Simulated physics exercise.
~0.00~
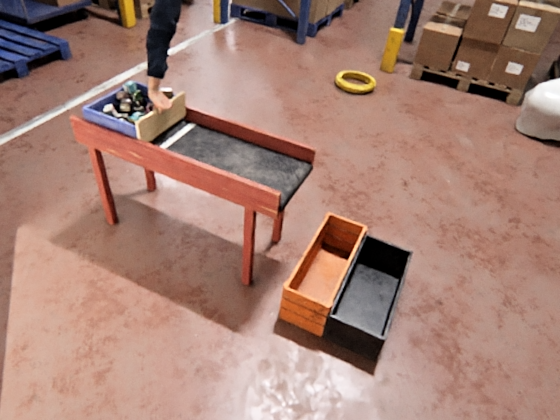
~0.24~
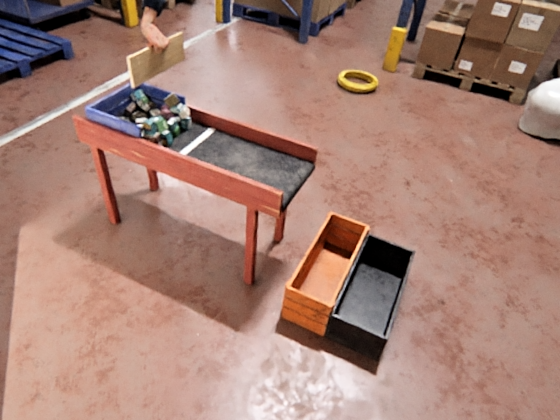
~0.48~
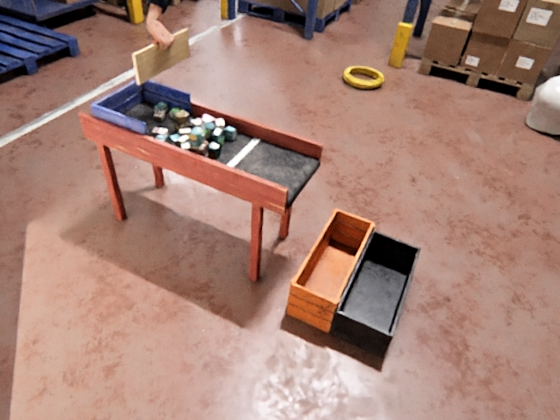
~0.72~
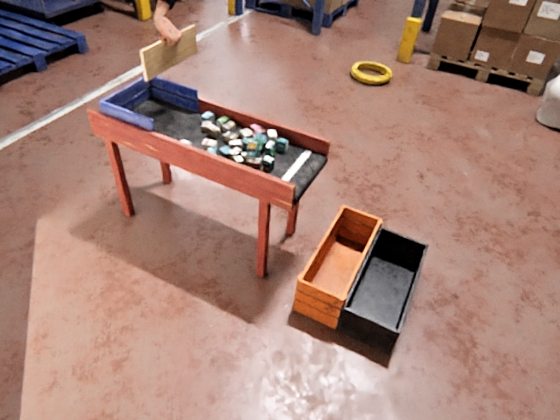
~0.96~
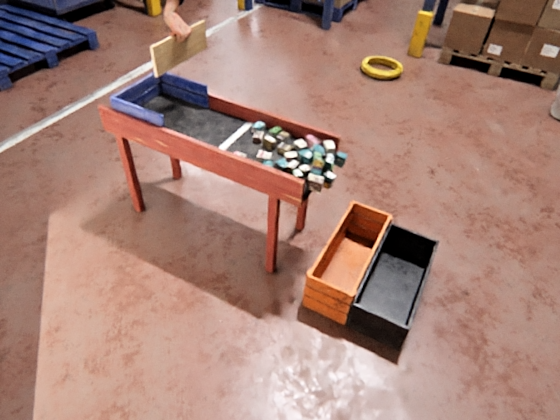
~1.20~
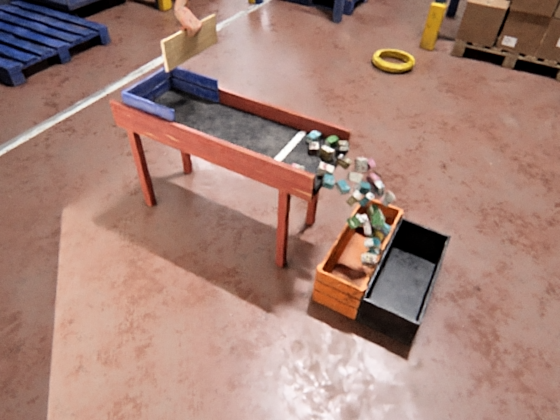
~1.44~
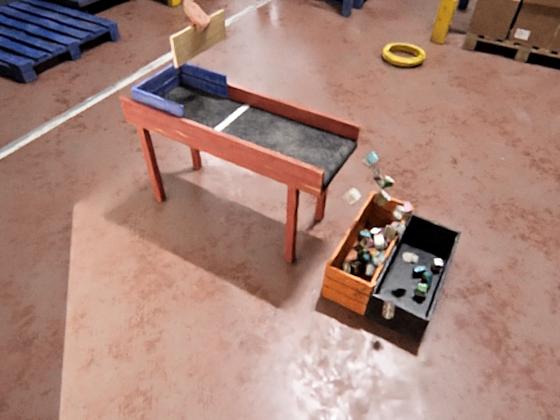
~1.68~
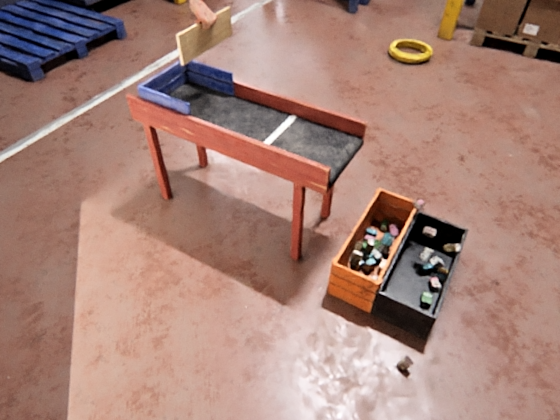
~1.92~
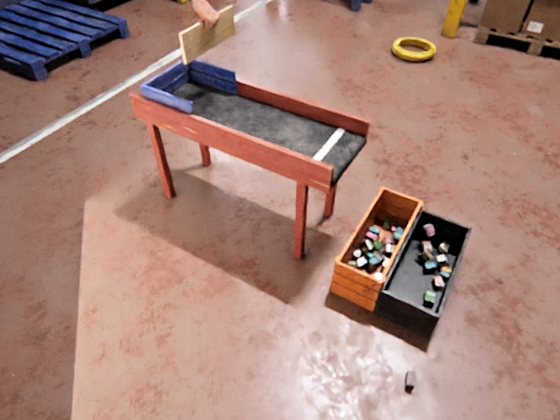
On a warehouse floor, a belt spills small blocks into orange and black boxes, one landing outside.
